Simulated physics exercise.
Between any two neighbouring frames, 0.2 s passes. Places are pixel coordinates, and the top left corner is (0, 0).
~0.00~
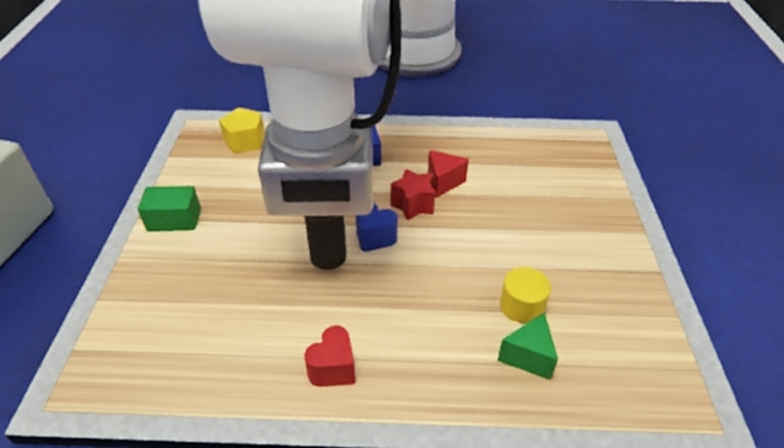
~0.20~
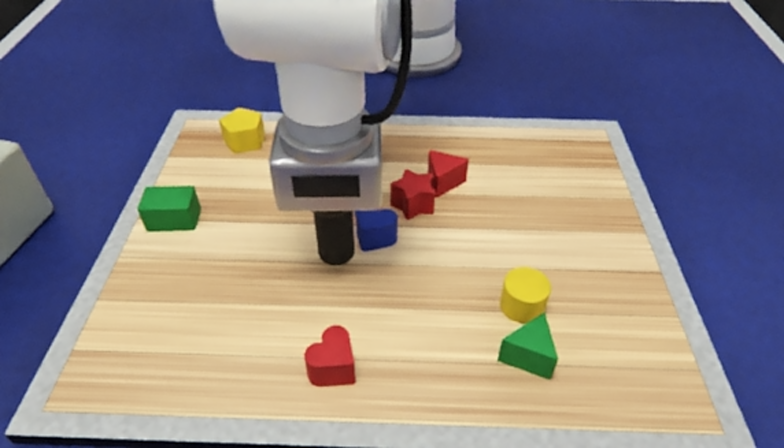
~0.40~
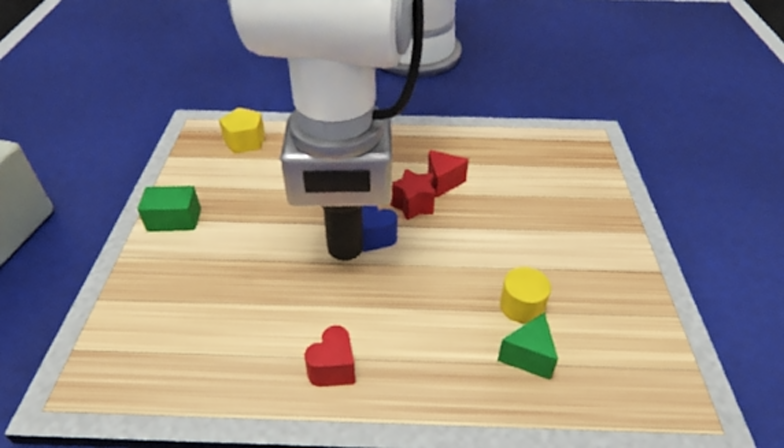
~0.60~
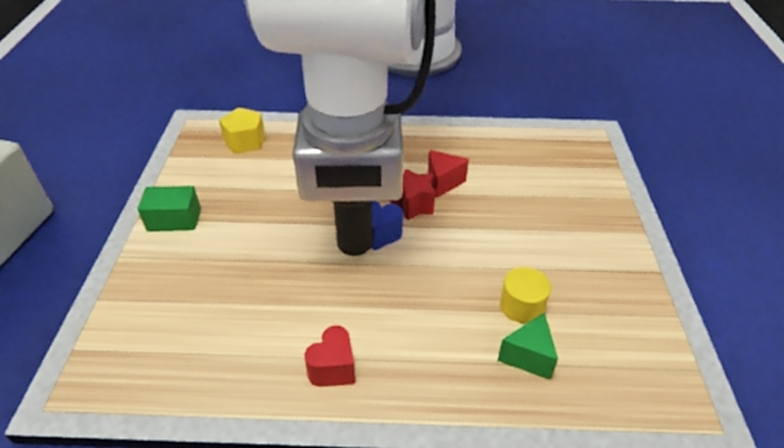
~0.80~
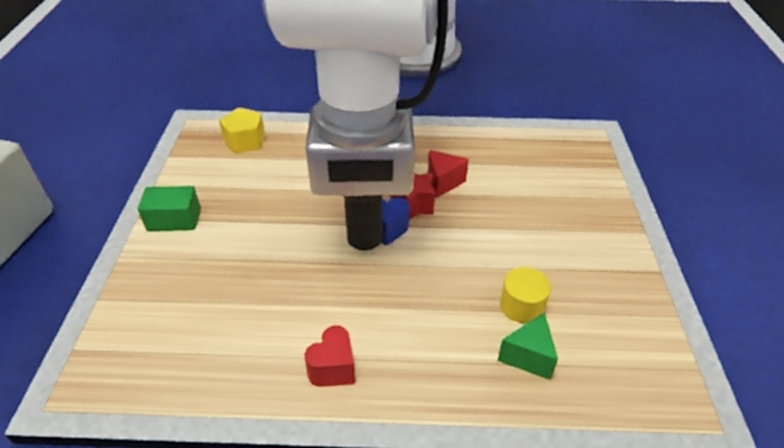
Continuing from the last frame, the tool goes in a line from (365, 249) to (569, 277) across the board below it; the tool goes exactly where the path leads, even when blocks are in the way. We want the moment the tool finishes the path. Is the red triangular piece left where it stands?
Yes, that is how it ends up.
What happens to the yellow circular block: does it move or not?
That block remains where it is.
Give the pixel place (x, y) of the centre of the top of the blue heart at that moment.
Its top middle is near (408, 207).
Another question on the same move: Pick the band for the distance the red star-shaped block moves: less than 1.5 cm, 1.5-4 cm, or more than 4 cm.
Under 1.5 cm.
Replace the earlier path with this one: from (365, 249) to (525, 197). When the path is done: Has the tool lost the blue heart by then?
Yes, I think so.
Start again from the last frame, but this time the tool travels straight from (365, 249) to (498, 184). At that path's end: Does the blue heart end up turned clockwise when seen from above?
I expect not.
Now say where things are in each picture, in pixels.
In the first frame, tool tip (328, 257); block tops, blue heart (374, 215); red star-shaped block (415, 183); red triangular piece (445, 161); yellow circular block (528, 284).
In the second frame, tool (337, 252); blocks unchanged.
In the third frame, tool (345, 248); blocks unchanged.
In the fourth frame, tool (355, 243); blue heart (380, 212).
In the fifth frame, tool (365, 238); blue heart (387, 207); red star-shaped block (415, 183); red triangular piece (445, 161); yellow circular block (528, 284).
The first path, step by step. One third of the way, tool (432, 248); blue heart (408, 207), turned 35° anticlockwise; red star-shaped block (419, 178), turned 15° anticlockwise.
Two thirds of the way, tool (502, 257); blue heart (408, 207), turned 35° anticlockwise; red star-shaped block (419, 178), turned 15° anticlockwise.
At the end, tool (572, 267); blue heart (408, 207), turned 35° anticlockwise; red star-shaped block (419, 178), turned 15° anticlockwise; red triangular piece in place; yellow circular block in place.
